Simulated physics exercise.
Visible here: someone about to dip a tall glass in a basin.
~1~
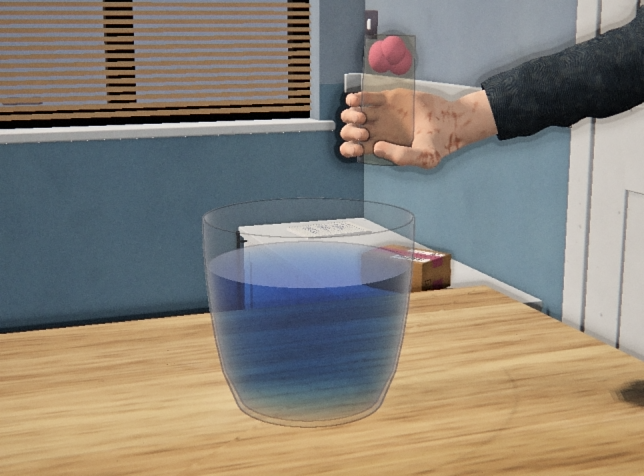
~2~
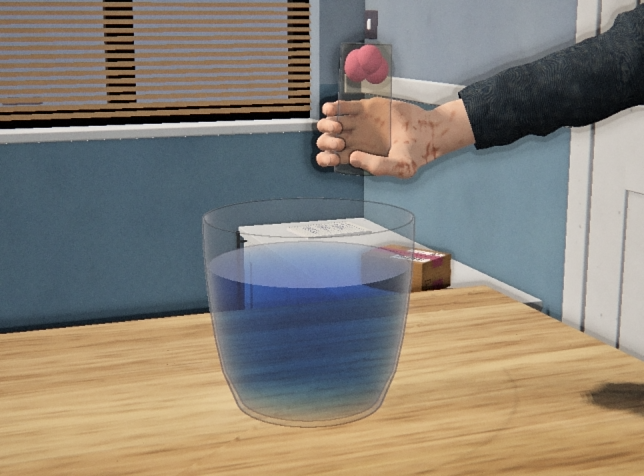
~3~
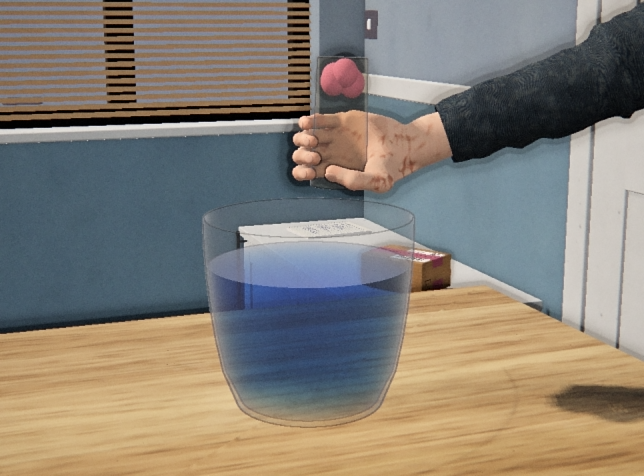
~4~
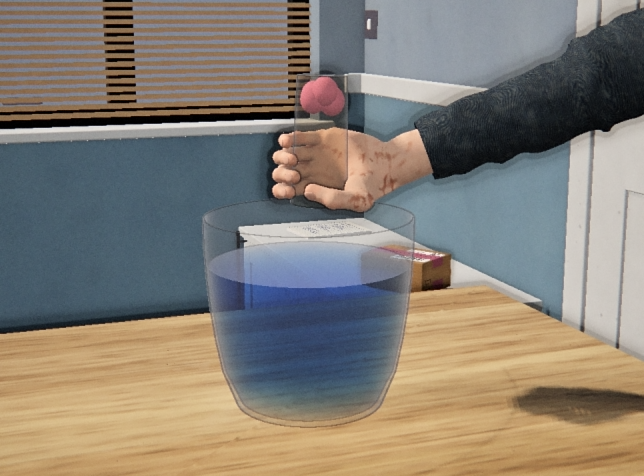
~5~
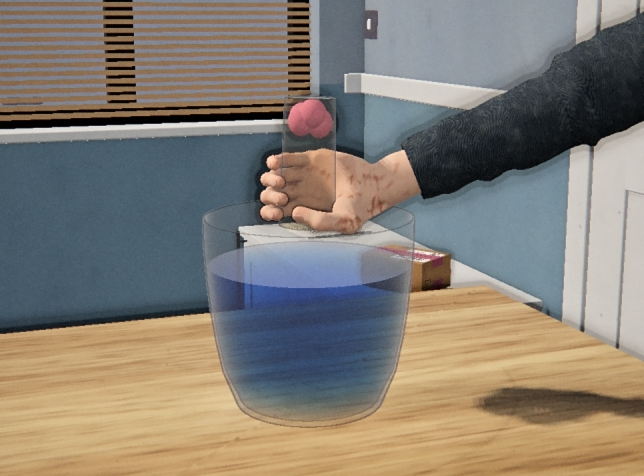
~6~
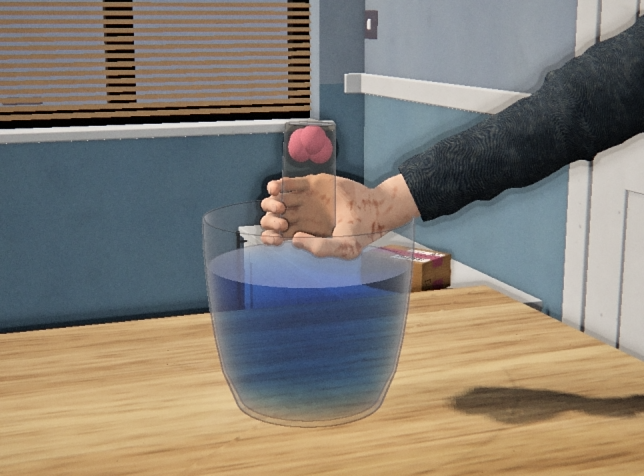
A hand holding a clear glass with pink tissue inside lowers leftward over blue water.
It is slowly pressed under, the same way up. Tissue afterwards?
Dry.
Next, the tall glass enters the dyed water.
After that, air is trapped inside and holds the level down.
Finally, the tall glass is under, still full of air, and the tissue is dry.
